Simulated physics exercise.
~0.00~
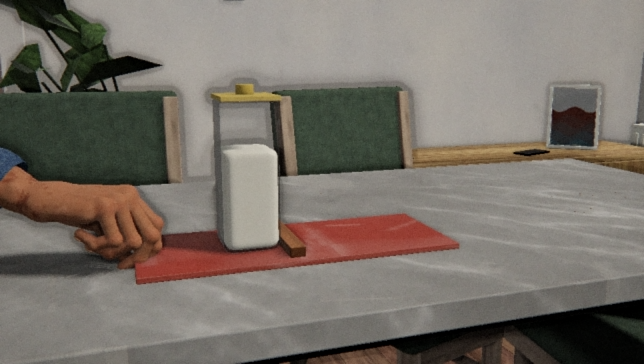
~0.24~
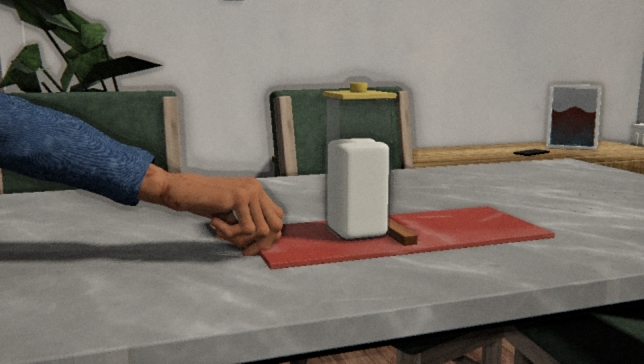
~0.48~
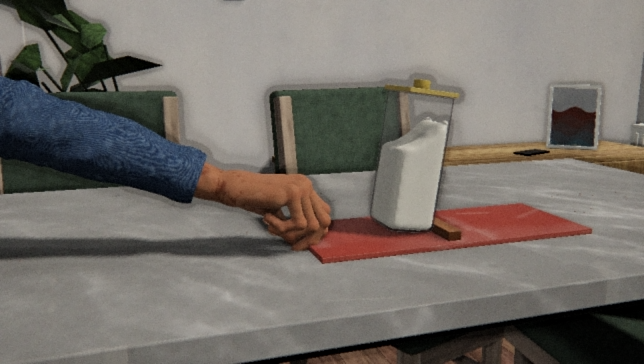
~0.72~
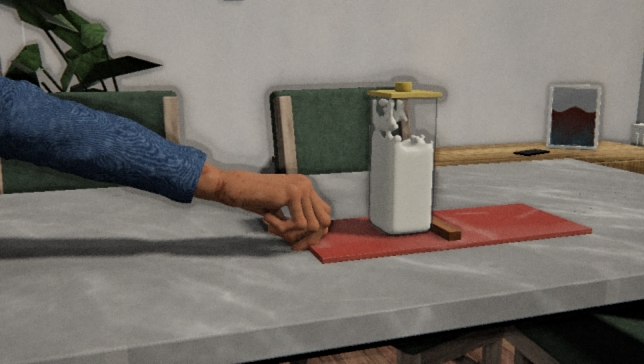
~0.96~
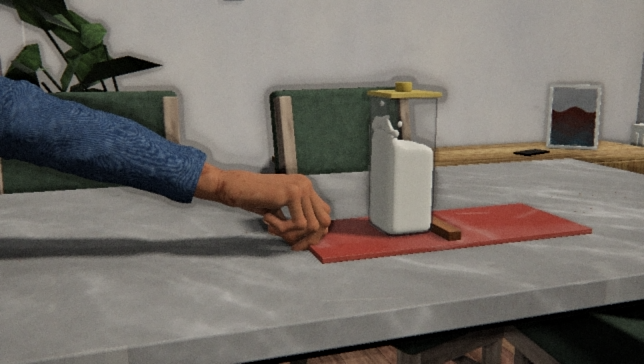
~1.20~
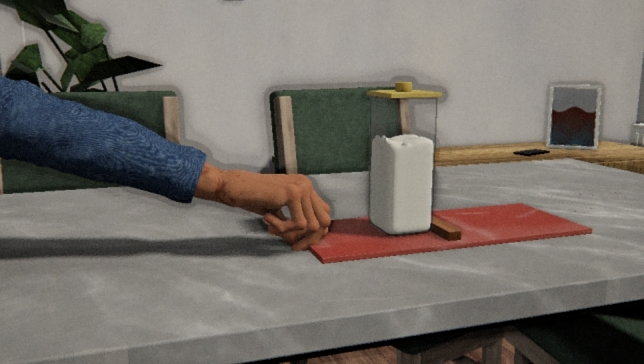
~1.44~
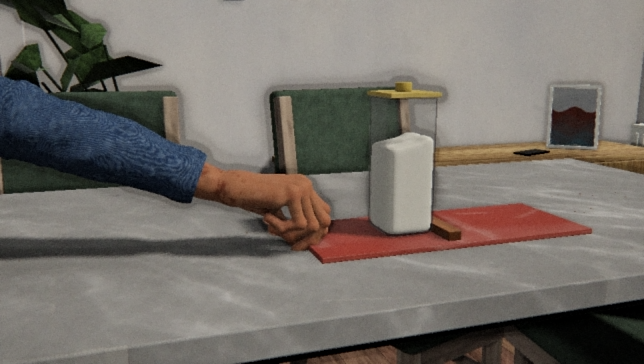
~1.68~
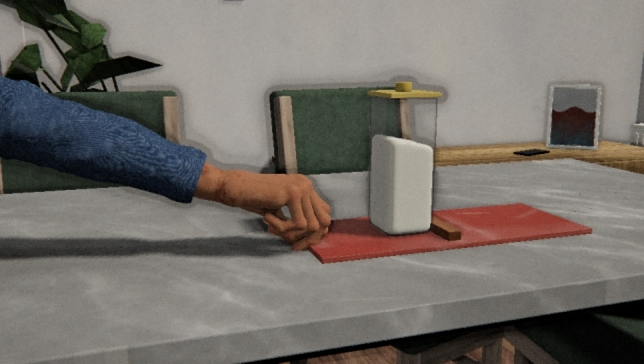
A clear capped container partly filled with milk slid right on a red board pulled along a table by a hand, then tipped rightward when the board stopped, rocked back upright as the milk sloshed, and stayed standing while the milk settled.
